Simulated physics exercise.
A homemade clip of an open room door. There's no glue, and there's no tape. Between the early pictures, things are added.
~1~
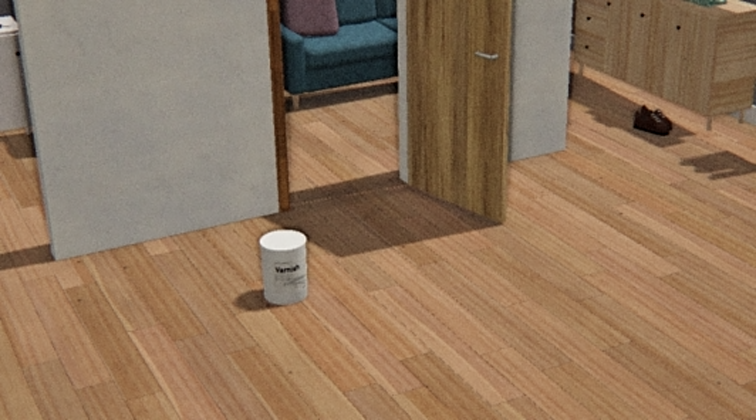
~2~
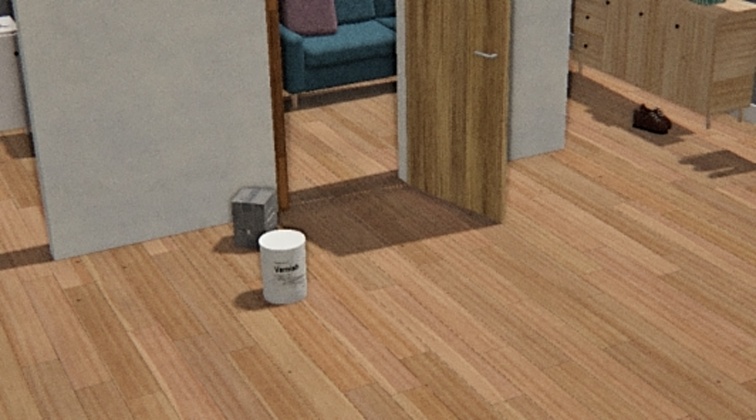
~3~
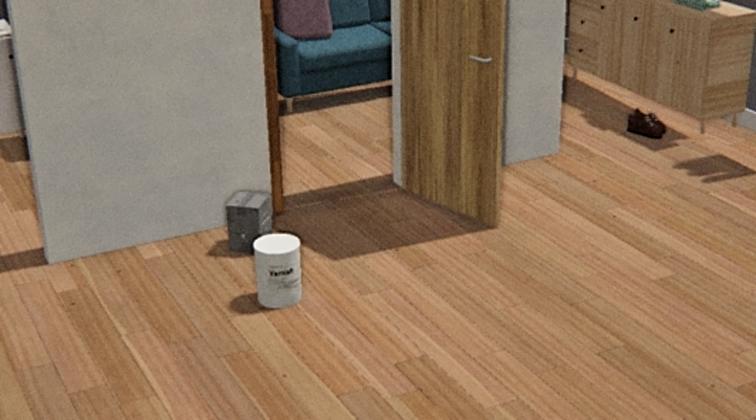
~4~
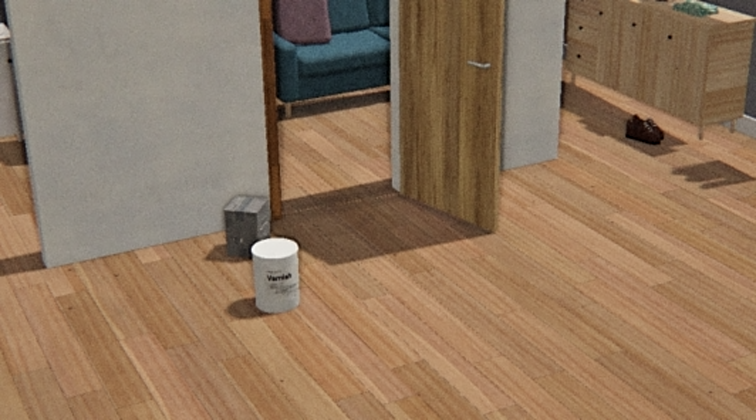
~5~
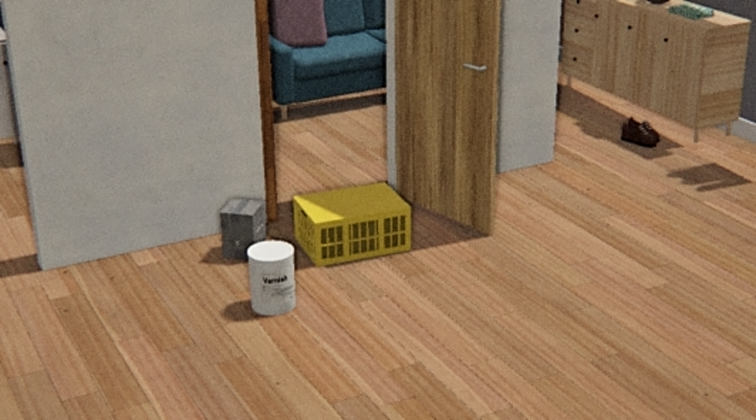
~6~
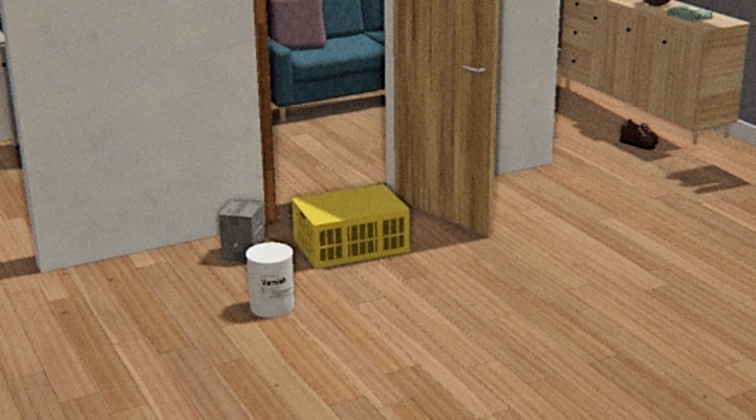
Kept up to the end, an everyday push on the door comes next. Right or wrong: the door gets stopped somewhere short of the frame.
Right, it gets stopped before closing.
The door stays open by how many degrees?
Roughly 70°.
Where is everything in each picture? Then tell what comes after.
Door wide open and still, in the first frame.
Door wide open and still; grey box (255, 219); white pail (284, 267), in the second frame.
Door wide open and still; grey box (250, 222); white pail (278, 271), in the third frame.
Door wide open and still; grey box (248, 227); white pail (276, 276), in the fourth frame.
Door wide open and still; grey box (244, 230); white pail (272, 278), in the fifth frame.
Door wide open and still; yellow chest (351, 225); grey box (242, 232), in the sixth frame.
Then, 0.60 s after the last picture, open by 90°.
Then, 0.90 s after the last picture, open by 75°.
At rest, open by 68°; all 3 in place. Seen from the same camera at the end, yellow chest near (350, 225).
